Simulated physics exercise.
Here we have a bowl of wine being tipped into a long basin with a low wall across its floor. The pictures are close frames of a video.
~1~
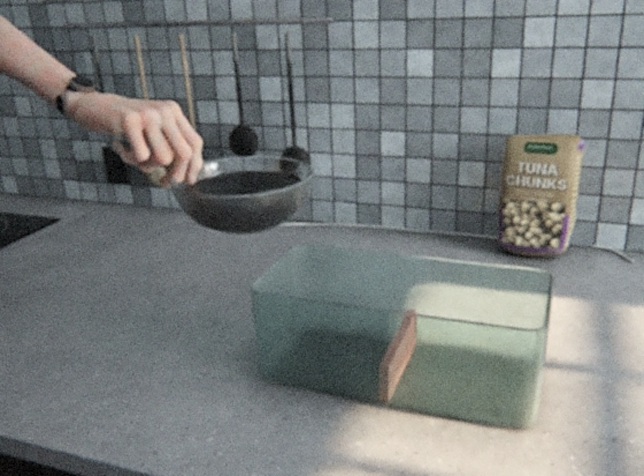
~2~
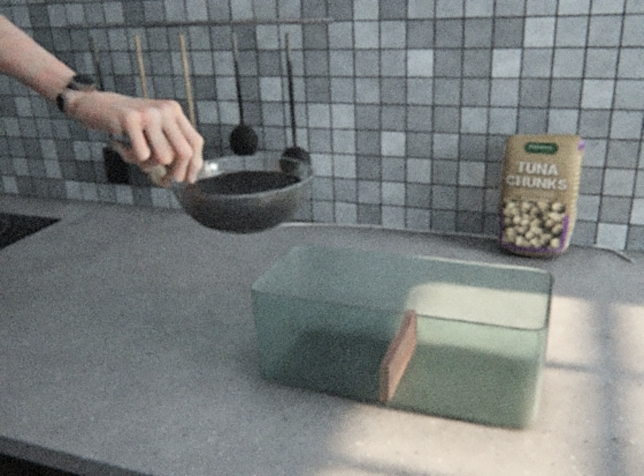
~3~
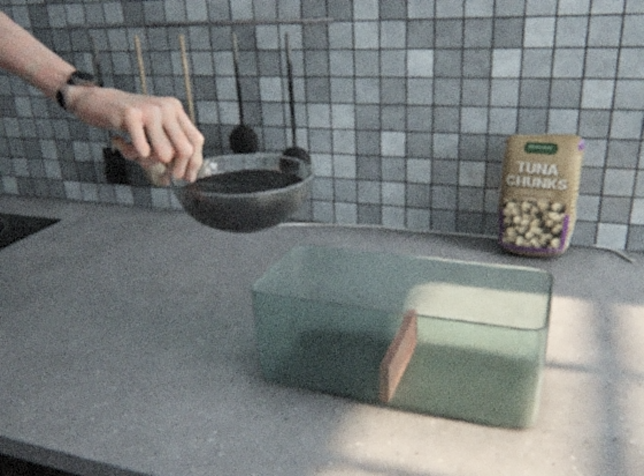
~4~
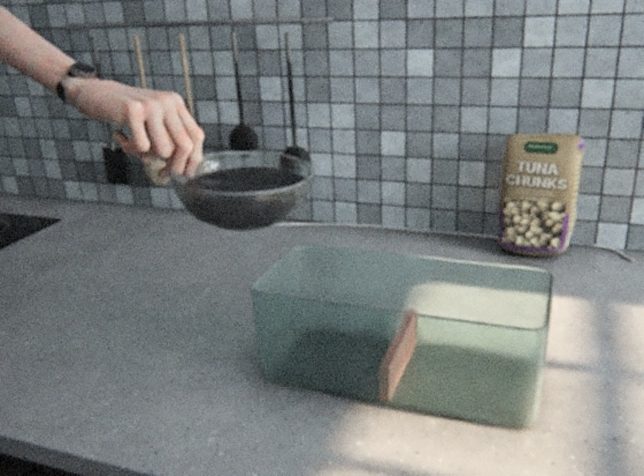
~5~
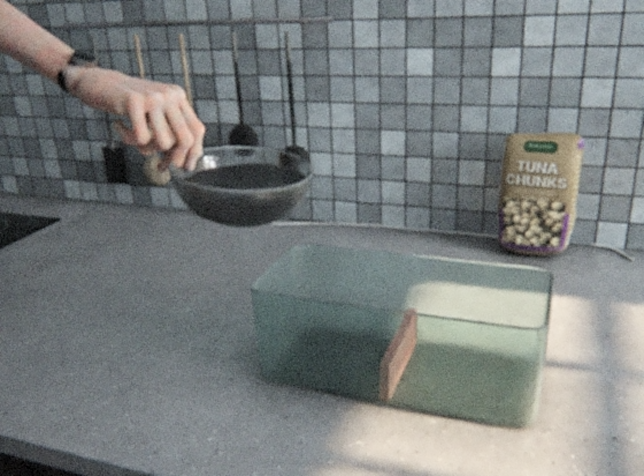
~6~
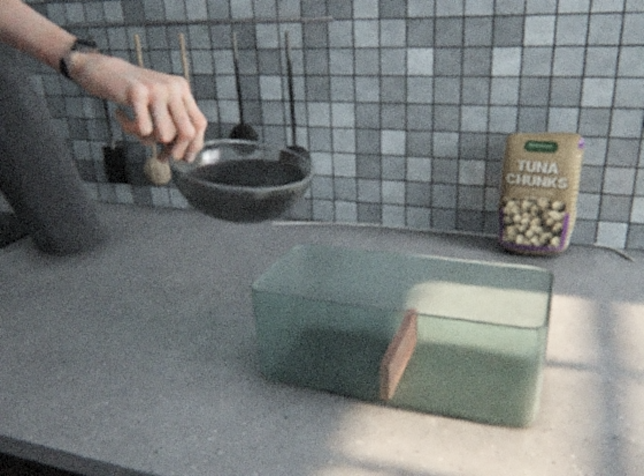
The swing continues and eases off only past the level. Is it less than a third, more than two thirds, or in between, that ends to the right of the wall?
In the end between a third and two thirds is right of the wall.
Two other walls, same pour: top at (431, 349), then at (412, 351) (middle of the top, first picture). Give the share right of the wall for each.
Roughly 5 per cent, and 30 per cent.
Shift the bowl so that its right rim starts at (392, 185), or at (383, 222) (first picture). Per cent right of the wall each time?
First some 95, then 95 per cent.
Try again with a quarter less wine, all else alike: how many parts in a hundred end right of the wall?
Some 30 per cent.
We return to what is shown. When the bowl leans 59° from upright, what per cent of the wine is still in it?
Near 45 %.
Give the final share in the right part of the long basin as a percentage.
Some 45 per cent.
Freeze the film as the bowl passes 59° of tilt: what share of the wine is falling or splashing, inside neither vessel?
Roughly 40 in a hundred.
A moment on, the tilt is 59° and 46 per cent is still to pour, 12 is left of the wall and 0 right of it.
Next, the tilt is 92° and 1 per cent is still to pour, 43 is left of the wall and 45 right of it.
Then the tilt is 98° and 0 per cent is still to pour, 53 is left of the wall and 46 right of it.
Later the tilt is 98° and 0 per cent is still to pour, 53 is left of the wall and 46 right of it.
At rest 53 per cent lies left of the wall, 46 right of it and 1 outside.
